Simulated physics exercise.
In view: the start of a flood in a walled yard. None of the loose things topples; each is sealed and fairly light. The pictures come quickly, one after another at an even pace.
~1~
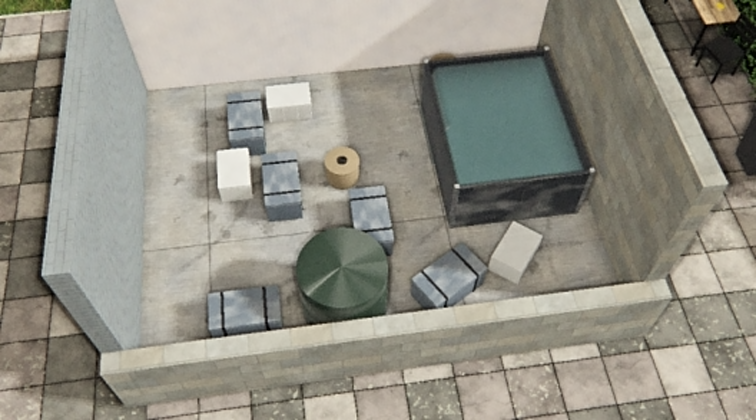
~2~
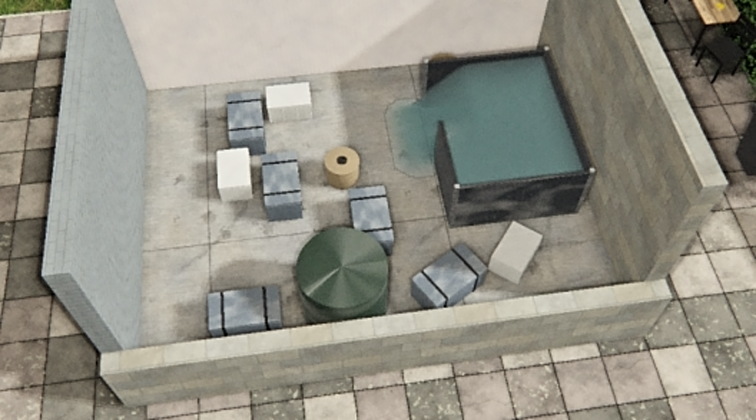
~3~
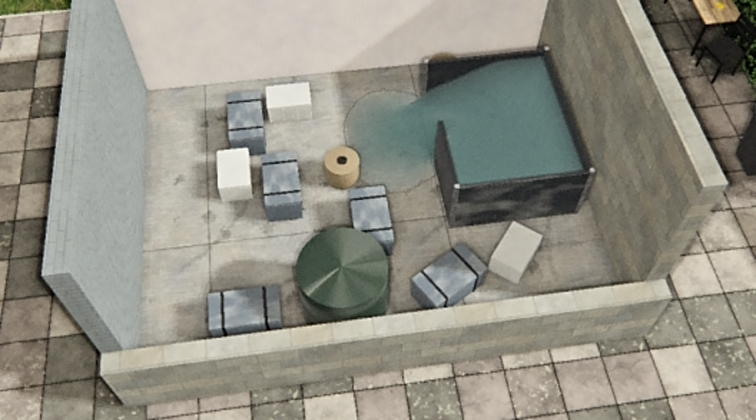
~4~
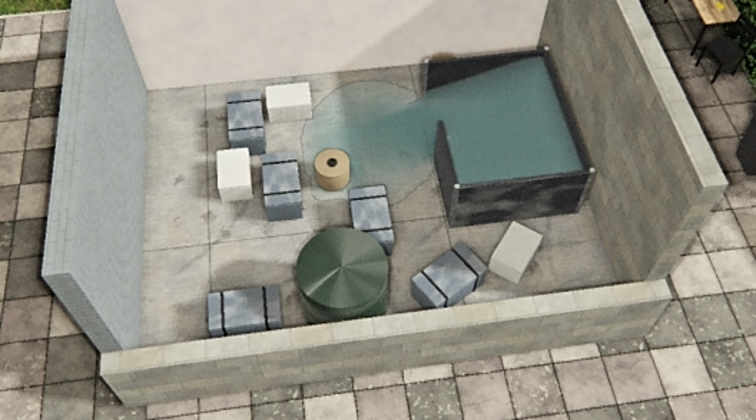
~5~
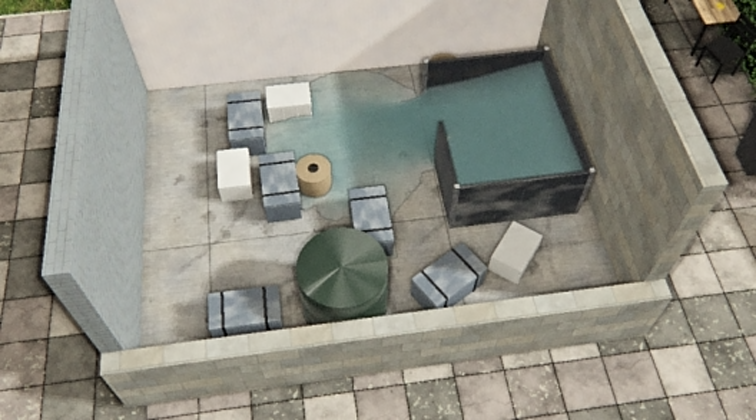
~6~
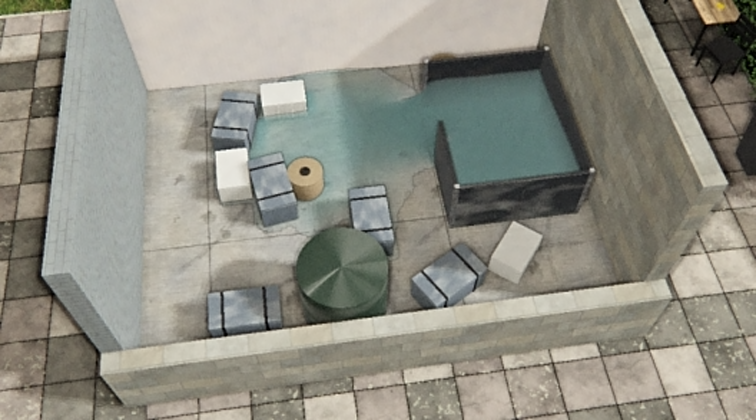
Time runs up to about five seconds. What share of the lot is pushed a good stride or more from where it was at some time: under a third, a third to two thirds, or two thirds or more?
Middle band.
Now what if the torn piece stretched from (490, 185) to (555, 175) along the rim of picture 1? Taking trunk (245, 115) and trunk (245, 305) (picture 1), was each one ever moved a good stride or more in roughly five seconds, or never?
Here's the pair: Made it that far, then came up short.
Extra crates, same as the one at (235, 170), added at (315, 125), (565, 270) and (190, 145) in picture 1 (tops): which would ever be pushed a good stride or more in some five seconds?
Twin one: Slides well clear; twin two: Barely shifts; twin three: Slides well clear.
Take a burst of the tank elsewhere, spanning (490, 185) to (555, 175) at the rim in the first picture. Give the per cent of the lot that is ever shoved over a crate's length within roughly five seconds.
Some 80 per cent.
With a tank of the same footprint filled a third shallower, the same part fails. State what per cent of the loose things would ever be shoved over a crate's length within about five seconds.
Roughly 50 %.
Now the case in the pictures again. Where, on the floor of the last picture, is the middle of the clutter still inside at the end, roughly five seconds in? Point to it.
On the floor of the last picture, roughly (315, 241).
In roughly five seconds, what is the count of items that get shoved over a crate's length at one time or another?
Total: 6.
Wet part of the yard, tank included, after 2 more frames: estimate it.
Roughly 50 per cent.
A moment on, 5 of 10 are well off their spots; 2 afloat.
Next, 5 of 10 are well off their spots; 5 afloat.
Later, 5 of 10 are well off their spots; 6 afloat.
In the end, 6 of 10 are well off their spots, and 6 have been at some point; 6 afloat.
